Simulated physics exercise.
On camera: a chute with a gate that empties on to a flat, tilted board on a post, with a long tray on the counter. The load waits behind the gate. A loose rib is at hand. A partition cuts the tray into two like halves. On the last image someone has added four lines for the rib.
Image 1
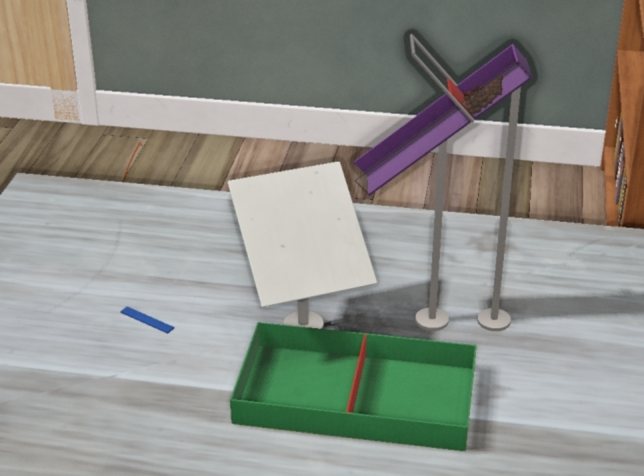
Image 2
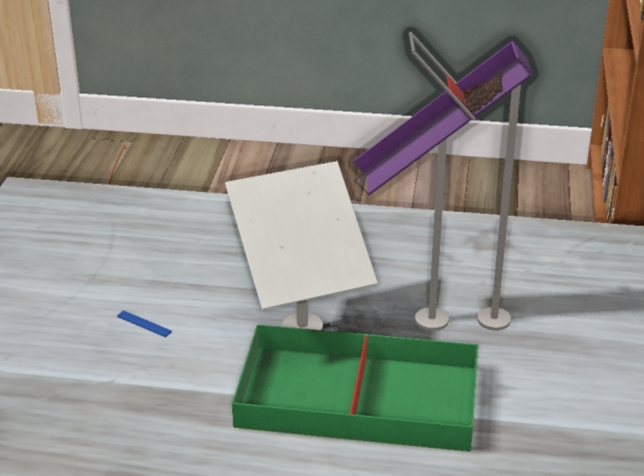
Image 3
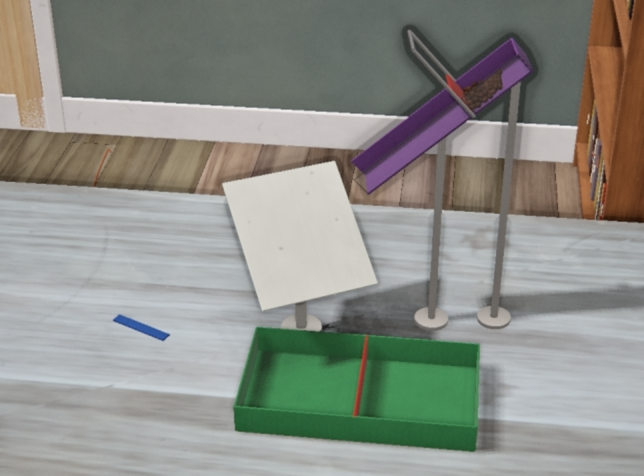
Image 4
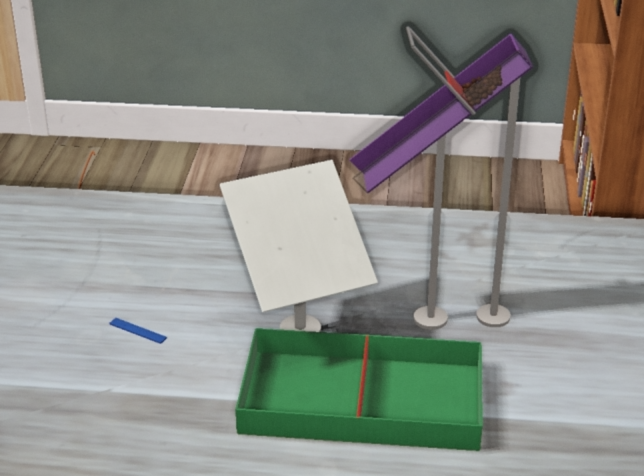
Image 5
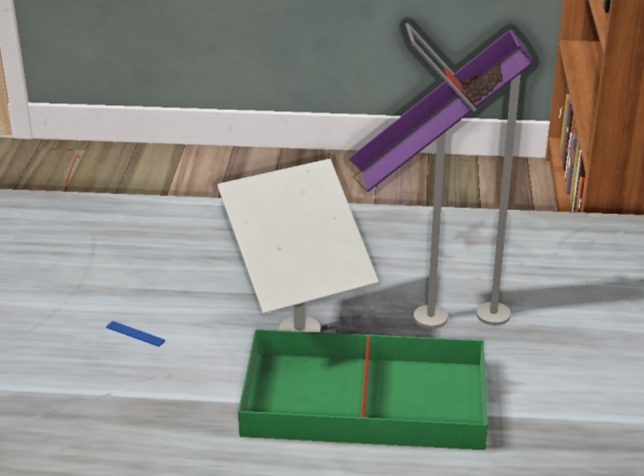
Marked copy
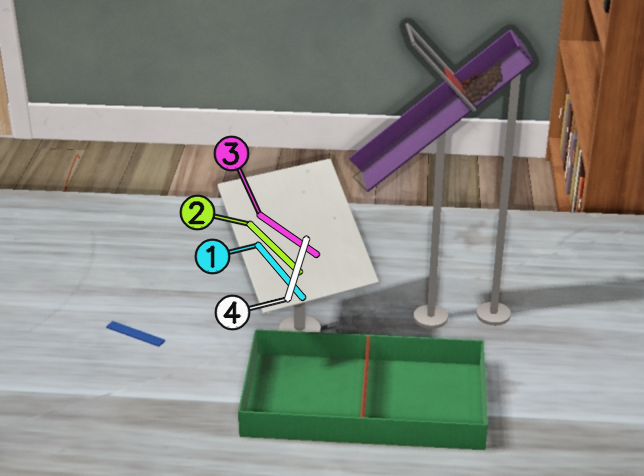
On a pale counter, brown grains resting behind a gate in a purple chute above a tilted board and divided green tray, only the view shifting slightly.
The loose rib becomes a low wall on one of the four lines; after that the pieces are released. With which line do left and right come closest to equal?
Choose 3.
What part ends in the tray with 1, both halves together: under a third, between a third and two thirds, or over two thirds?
Over two thirds.
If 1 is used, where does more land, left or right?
More lands on the left.
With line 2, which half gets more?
Left.
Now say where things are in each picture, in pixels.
Load behind the gate (480, 96), allspice berries; lip of the chute (368, 186), sloping fairly steeply, in the first picture.
Middle of the board (301, 232), tilted fairly steeply; middle of its low edge (321, 296); of its high edge (282, 172), in the second picture.
Front corners of the tray (234, 406) and (477, 427); front end of its middle wall (354, 417); gate still shut (452, 86), in the third picture.
Middle of the load (479, 87); lip (366, 184), in the fourth picture.
Middle of the load (479, 84); lip (365, 182), in the fifth picture.
On the marked copy, line 1 from (258, 245) to (302, 297); line 2 from (250, 224) to (299, 271); line 3 from (260, 215) to (316, 254); line 4 from (306, 239) to (287, 298).
With 1, of what is caught, the larger part in the left half, about a tenth in the right.
With 2, of what is caught, almost all in the left half, about a tenth in the right.
With 3, of what is caught, roughly half in the left half, roughly half in the right.
With 4, of what is caught, almost all in the left half, about a tenth in the right.
